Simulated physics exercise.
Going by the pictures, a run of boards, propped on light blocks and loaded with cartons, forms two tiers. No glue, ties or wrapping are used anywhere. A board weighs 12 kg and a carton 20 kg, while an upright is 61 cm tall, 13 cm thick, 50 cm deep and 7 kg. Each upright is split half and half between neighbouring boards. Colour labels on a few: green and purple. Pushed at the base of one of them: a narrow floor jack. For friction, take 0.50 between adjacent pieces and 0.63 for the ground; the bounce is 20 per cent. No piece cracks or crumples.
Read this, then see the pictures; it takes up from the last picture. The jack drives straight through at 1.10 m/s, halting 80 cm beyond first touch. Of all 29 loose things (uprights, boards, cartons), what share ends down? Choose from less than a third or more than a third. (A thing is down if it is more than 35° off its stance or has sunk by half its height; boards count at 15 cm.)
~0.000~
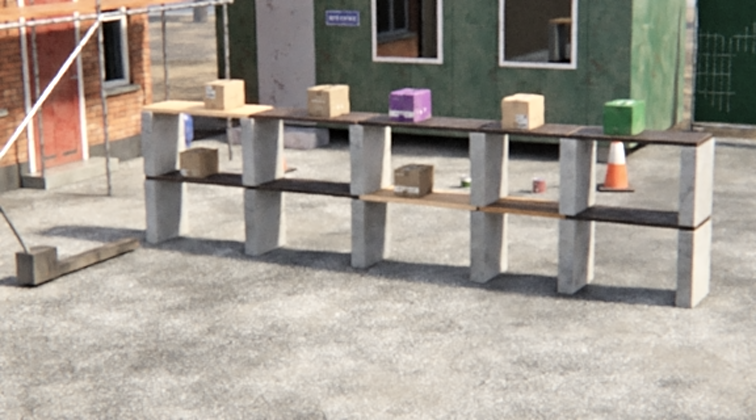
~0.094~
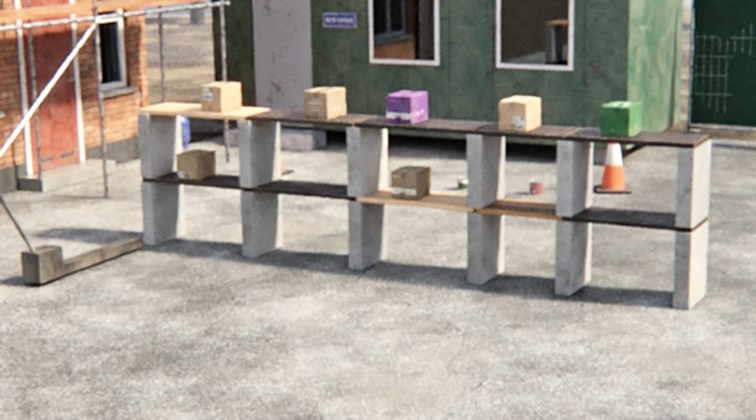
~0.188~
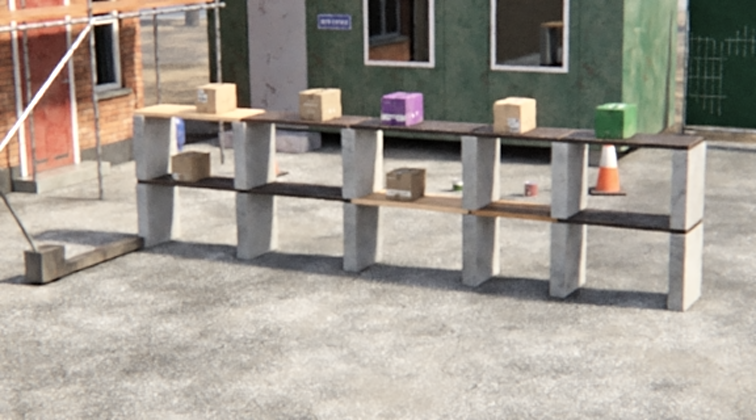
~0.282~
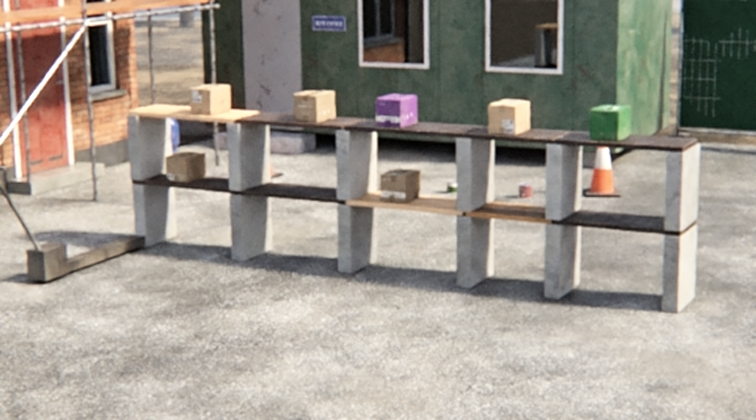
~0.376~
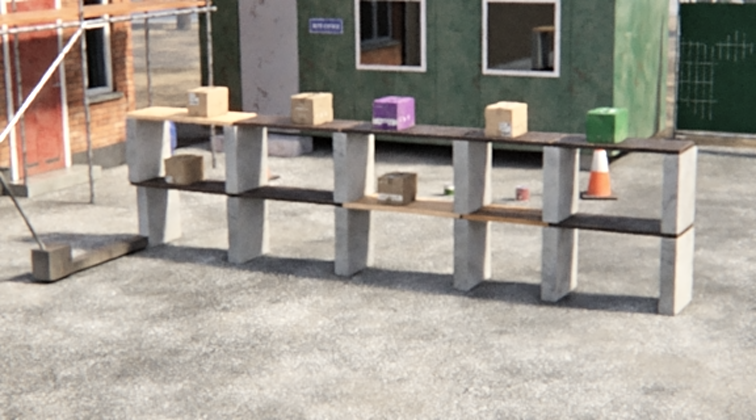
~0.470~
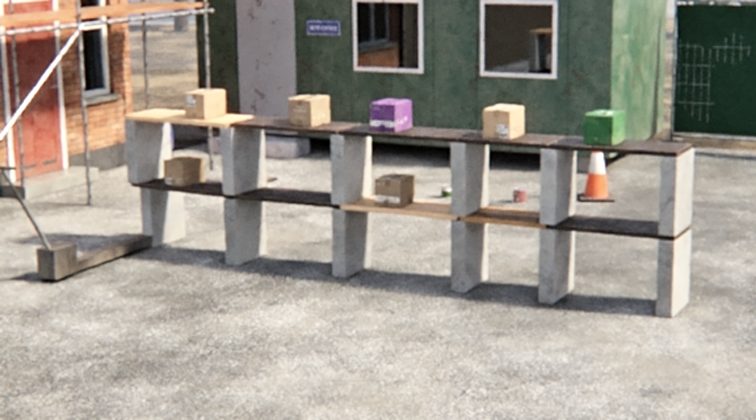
Less than a third.
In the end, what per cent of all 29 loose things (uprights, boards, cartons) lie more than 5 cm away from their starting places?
That makes 20 percent.
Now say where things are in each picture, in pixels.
In the first frame (pixels give the middle of a visible side; the camera pans a little), jack tip (132, 242) 28 cm short; purple carton (402, 108); green carton (618, 120); none has stirred.
The second frame shows jack tip (136, 242) 17 cm short; green carton (615, 122).
The third frame shows jack tip (138, 241) 7 cm short; green carton (609, 124).
The fourth frame shows jack tip (139, 240) 35 mm in; purple carton (388, 113); one has shifted.
The fifth frame shows jack tip (142, 240) 14 cm in; purple carton (385, 116); movement in 4 of them.
The sixth frame shows jack tip (146, 240) 24 cm in; purple carton (383, 118); green carton (598, 130); movement in 5 of them.
After 0.66 s, none of the 29 pieces down, 6 disturbed.
After 0.94 s, none of the 29 pieces down, 7 disturbed.
In the end (2.0 s), none of the 29 pieces down, 7 disturbed; purple carton unmoved; green carton unmoved. That is 0 per cent. From the last view, middles, purple carton near (391, 115), green carton near (604, 128).
